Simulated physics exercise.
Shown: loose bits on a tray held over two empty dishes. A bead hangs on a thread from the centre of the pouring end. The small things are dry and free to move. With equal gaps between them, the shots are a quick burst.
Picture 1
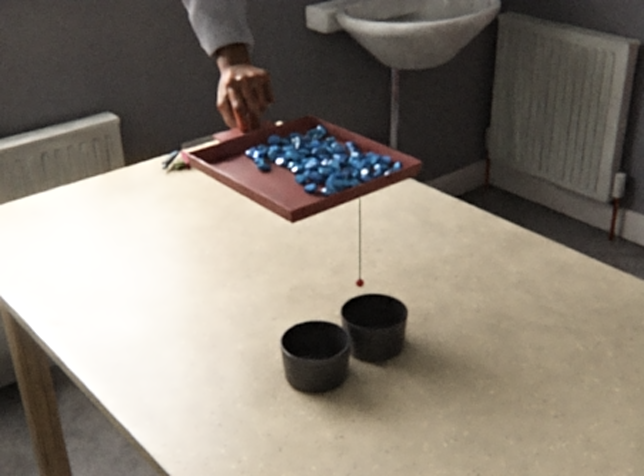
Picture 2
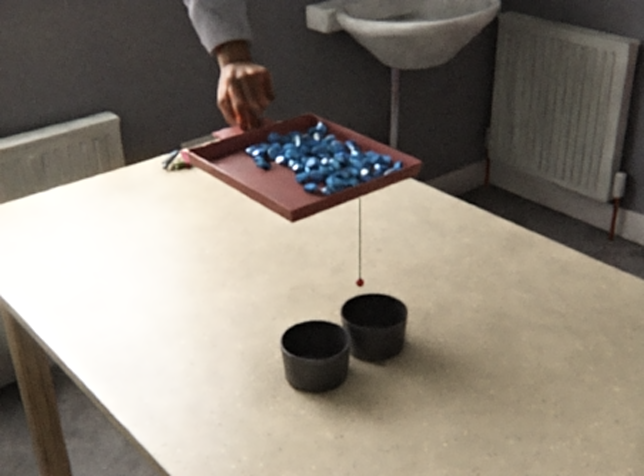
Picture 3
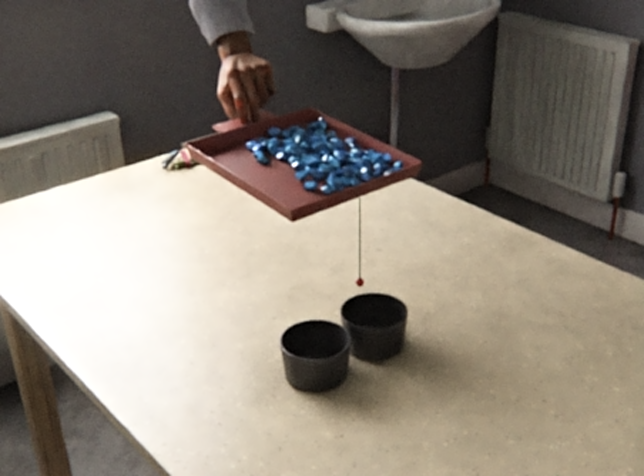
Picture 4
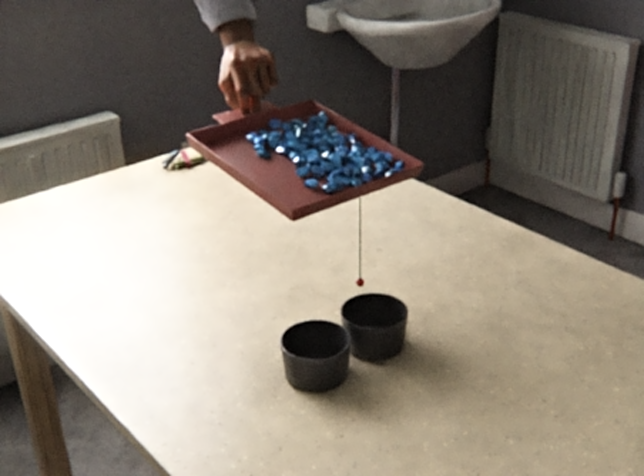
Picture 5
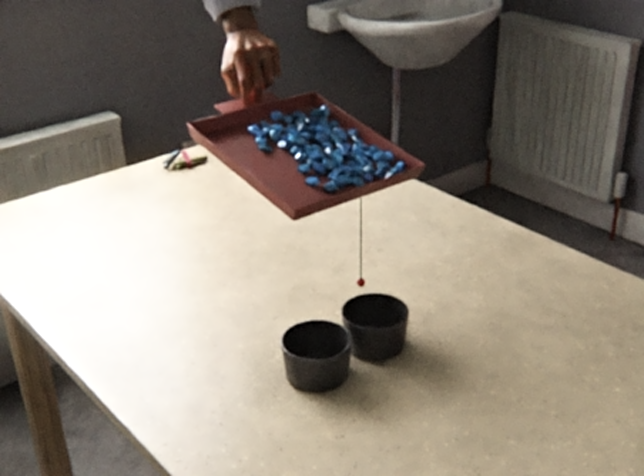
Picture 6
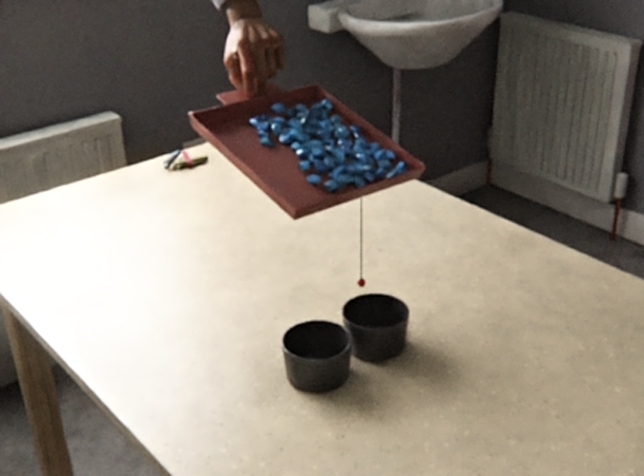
Above a pale table, a hand slightly tilts a red tray of blue stones.
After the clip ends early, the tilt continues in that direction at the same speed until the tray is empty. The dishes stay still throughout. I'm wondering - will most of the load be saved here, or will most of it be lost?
Most of it is lost.
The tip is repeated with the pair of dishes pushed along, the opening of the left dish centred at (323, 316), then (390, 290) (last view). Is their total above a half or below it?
At place one a lesser share; at place two a lesser share.
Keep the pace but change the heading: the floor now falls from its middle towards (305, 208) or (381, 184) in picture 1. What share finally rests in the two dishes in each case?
Respectively 40 and 0 in a hundred.
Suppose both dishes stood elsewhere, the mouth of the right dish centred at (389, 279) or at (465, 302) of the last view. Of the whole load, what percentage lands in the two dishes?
Roughly 10% on the first try and 10% on the second.
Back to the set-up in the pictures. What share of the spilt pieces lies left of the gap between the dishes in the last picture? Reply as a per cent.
My estimate is some 0 per cent.
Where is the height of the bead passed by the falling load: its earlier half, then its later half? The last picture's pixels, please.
Near (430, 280) to start, and near (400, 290) afterwards.
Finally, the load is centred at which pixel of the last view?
Around (430, 325).
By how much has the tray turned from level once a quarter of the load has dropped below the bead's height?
My estimate is some 85 degrees.
Just after the last frame, tray tipped steeply; almost all on the tray; just a few in the air.
A moment on, tray tipped right over; roughly a quarter on the tray; about a tenth in the right dish; roughly a third outside both; roughly a quarter in the air.
Further on, tray tipped past a quarter turn; roughly a quarter in the right dish; the larger part outside both.
When it is over, tray tipped past a quarter turn; not one in the left dish; roughly a quarter in the right dish; the larger part outside both.
